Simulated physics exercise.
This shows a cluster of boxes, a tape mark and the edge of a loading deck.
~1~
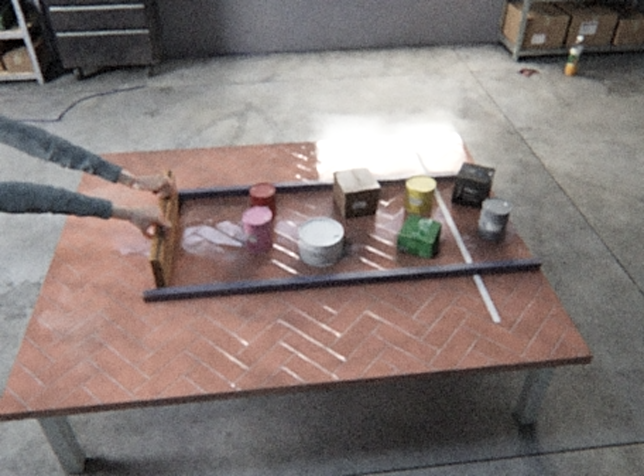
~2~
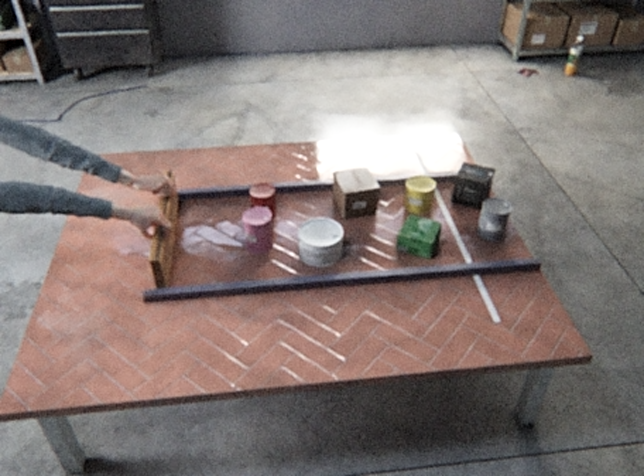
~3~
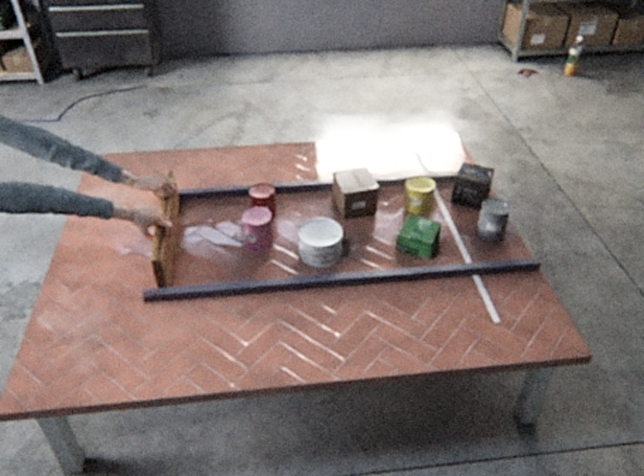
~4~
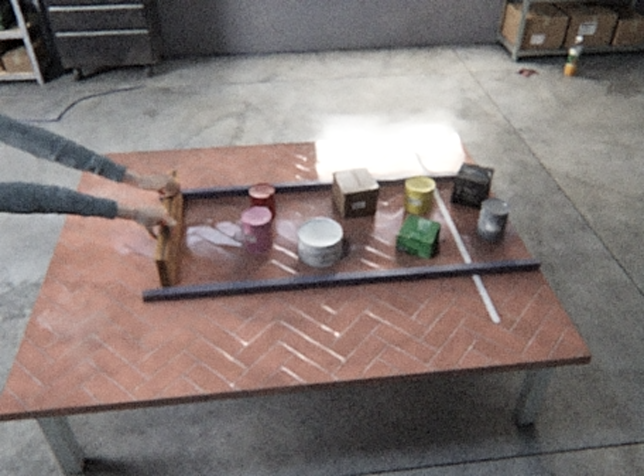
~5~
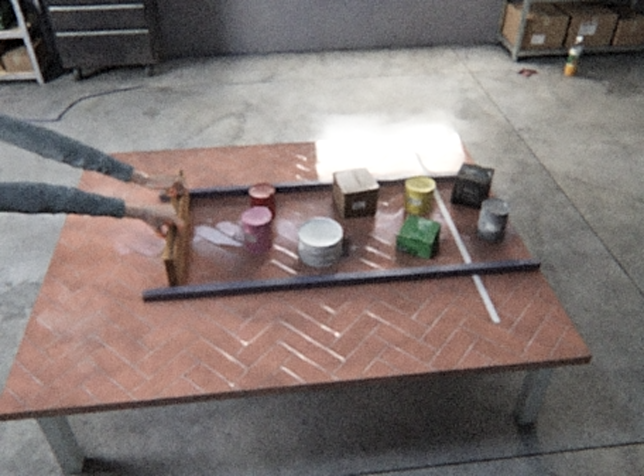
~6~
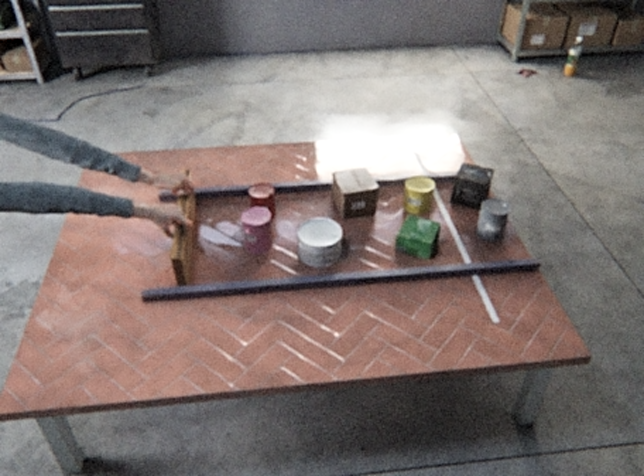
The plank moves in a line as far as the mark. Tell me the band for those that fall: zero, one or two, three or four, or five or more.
Outcome: The number that fall off is three or four.
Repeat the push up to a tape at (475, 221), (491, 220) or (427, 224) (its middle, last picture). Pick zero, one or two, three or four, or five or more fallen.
In that order: Five or over; five or more; one or two.
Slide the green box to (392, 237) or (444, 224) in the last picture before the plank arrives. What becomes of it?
In that order, it stays on; holds on.
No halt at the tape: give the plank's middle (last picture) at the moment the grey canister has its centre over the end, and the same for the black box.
For the grey canister at (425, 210), for the black box at (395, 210).
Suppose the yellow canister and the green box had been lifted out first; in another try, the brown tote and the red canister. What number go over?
It would be 1 and 1.
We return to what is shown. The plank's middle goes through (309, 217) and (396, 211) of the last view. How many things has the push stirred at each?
First 3, then 7.
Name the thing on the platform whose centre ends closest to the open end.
That is the green box.
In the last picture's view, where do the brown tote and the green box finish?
Near (482, 184) and (507, 222).
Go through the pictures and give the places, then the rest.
In the first frame, grey canister (494, 219); black box (473, 185); yellow canister (419, 194); plank (166, 227); tape (451, 222).
In the second frame, black box (473, 186); pink canister (258, 230).
In the third frame, yellow canister (419, 195); white canister (320, 242).
In the fourth frame, grey canister (493, 220); red canister (263, 203).
In the fifth frame, black box (472, 186); green box (419, 237).
In the sixth frame, grey canister (493, 220); black box (472, 186); yellow canister (419, 195); plank (185, 226); tape (450, 223).
A little later, none off yet; grey canister at rest near (493, 220); black box at rest near (472, 186); yellow canister at rest near (419, 195).
Next, none off yet; grey canister shifted a little near (496, 219); black box shifted about its own width near (501, 182); yellow canister shifted well along near (472, 193).
When it is over, the number that fall off is three or four; down, yellow canister, black box and grey canister.
